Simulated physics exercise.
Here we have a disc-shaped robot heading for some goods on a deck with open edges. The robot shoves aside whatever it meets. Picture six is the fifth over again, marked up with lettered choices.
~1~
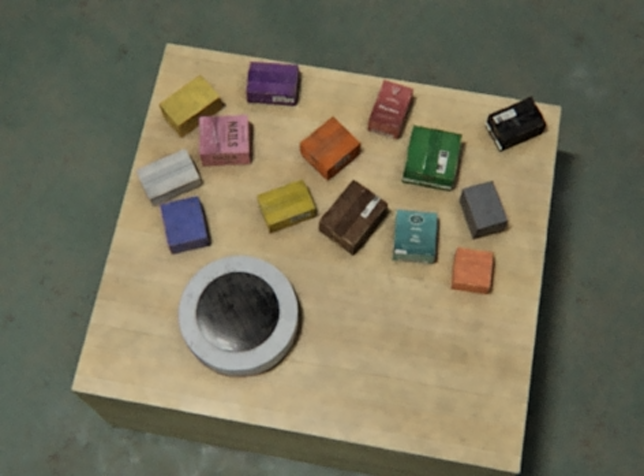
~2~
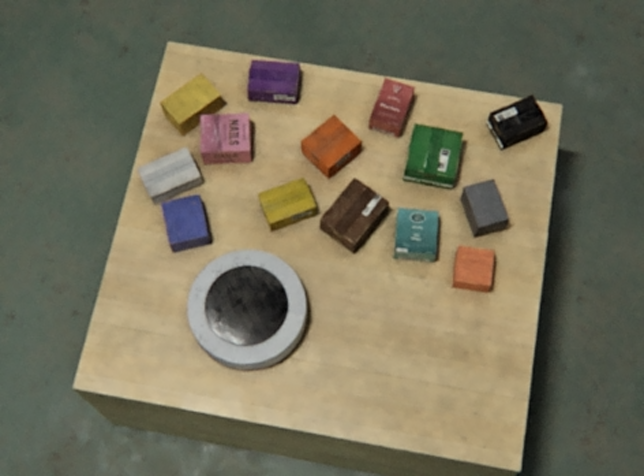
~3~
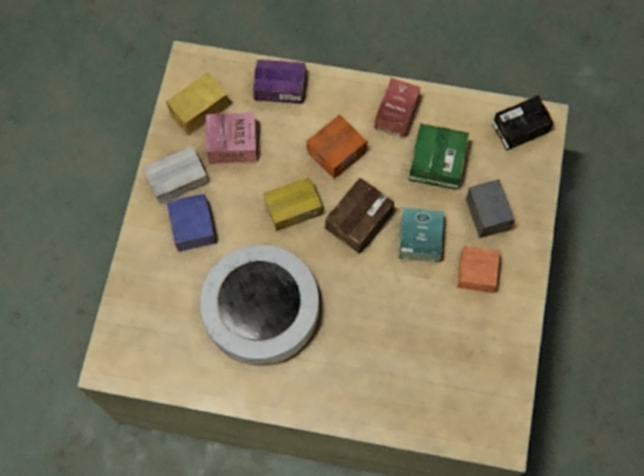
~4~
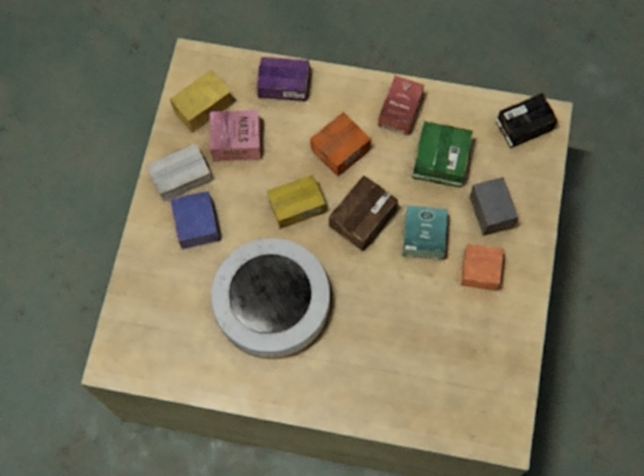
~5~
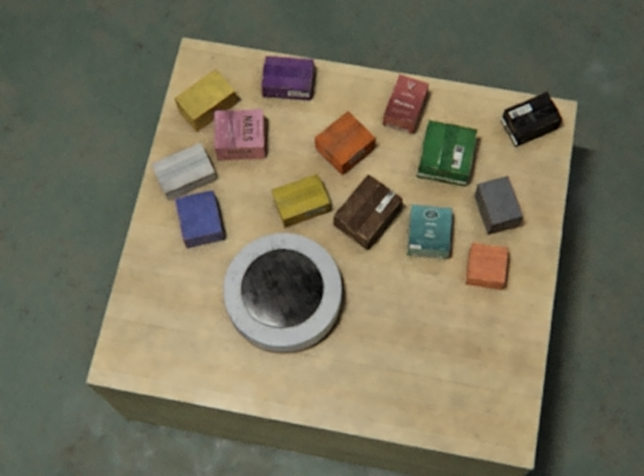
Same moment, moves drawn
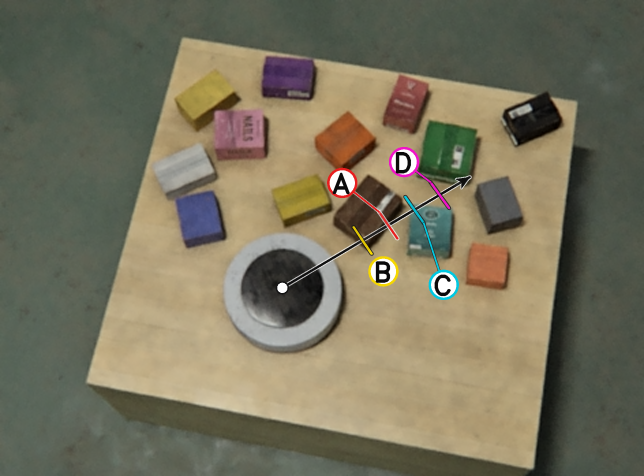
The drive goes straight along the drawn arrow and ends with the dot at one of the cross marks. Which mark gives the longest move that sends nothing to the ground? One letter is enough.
Up to mark D.
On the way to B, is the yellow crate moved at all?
No.
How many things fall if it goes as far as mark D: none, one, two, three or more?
In all, none.
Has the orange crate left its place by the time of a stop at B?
By then, no.
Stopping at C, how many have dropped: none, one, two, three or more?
By then, none.
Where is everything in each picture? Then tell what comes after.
Red box (391, 110); turquoise box (415, 237); black parcel (516, 124), in the first picture.
Robot (248, 309); purple parcel (274, 82), in the second picture.
Robot (260, 305); white parcel (176, 175), in the third picture.
Robot (271, 298); yellow parcel (297, 202), in the fourth picture.
Robot (283, 293); grey crate (498, 206); yellow crate (207, 101); orange parcel (345, 143), in the fifth picture.
On the marked copy, A at (388, 225); B at (363, 240); C at (414, 210); D at (439, 195); the arrow from (282, 288) to (470, 177); the white dot at (282, 288).
Following D. Soon after the start, robot (341, 259); brown parcel (389, 194); purple parcel (288, 78).
Later, robot (398, 225); black parcel (535, 117); green parcel (475, 121).
In the end, robot (438, 201); green parcel (491, 88); grey crate (551, 189); nothing has fallen.
As for the rest, A is safe but short; B is safe but short; C is safe but short.
